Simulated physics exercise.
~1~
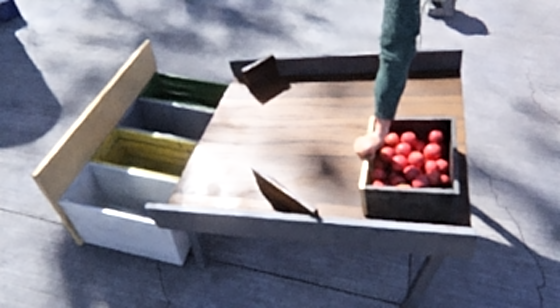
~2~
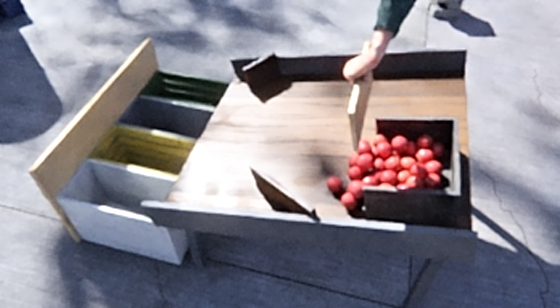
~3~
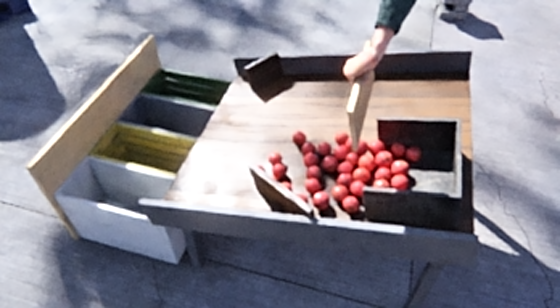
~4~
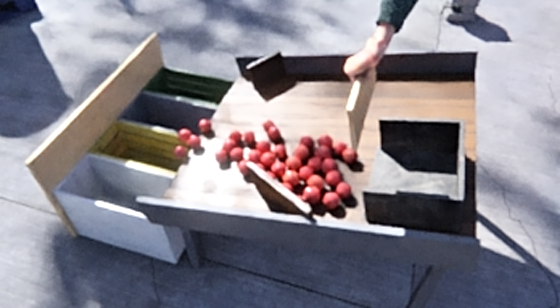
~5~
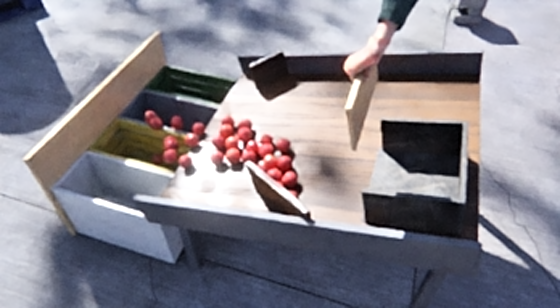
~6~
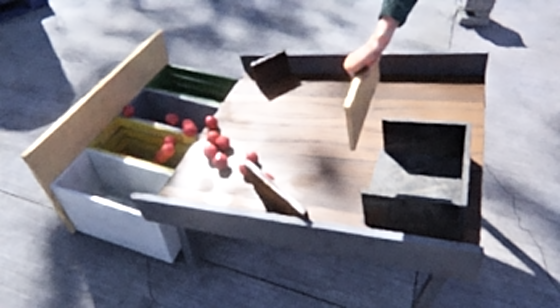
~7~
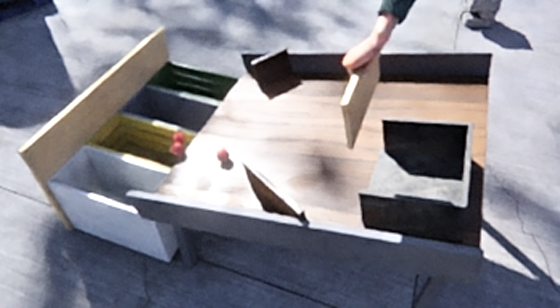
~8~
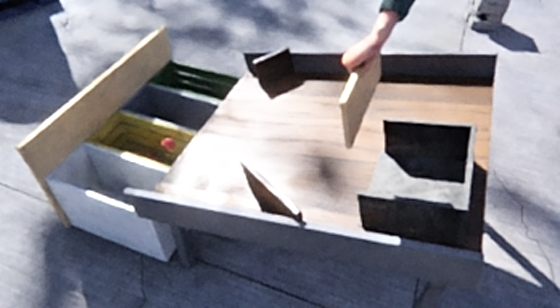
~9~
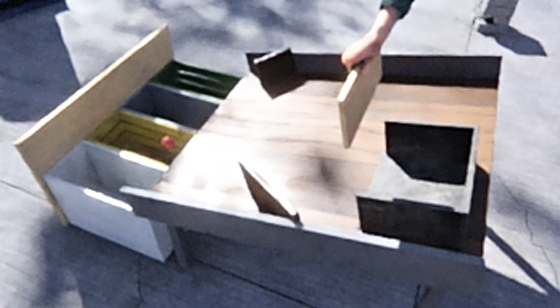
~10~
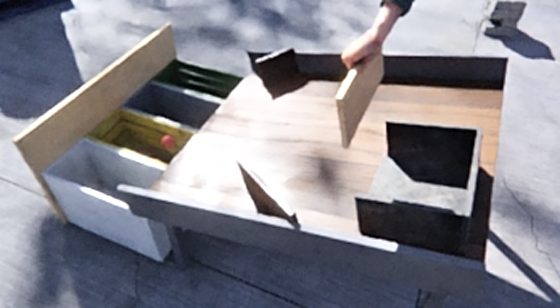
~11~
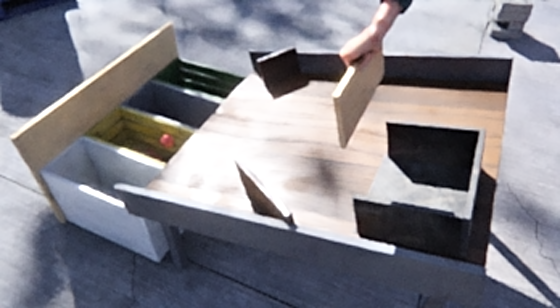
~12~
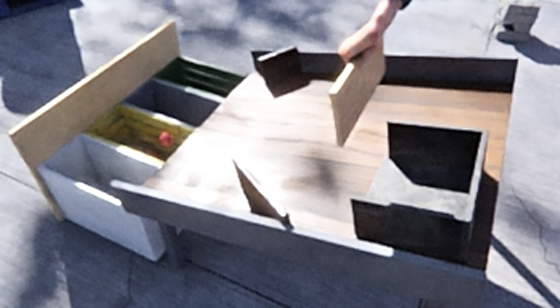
Red tomatoes rolling down a wooden ramp after a hand lifts the gate, dropping off the left edge into yellow and grey tubs.
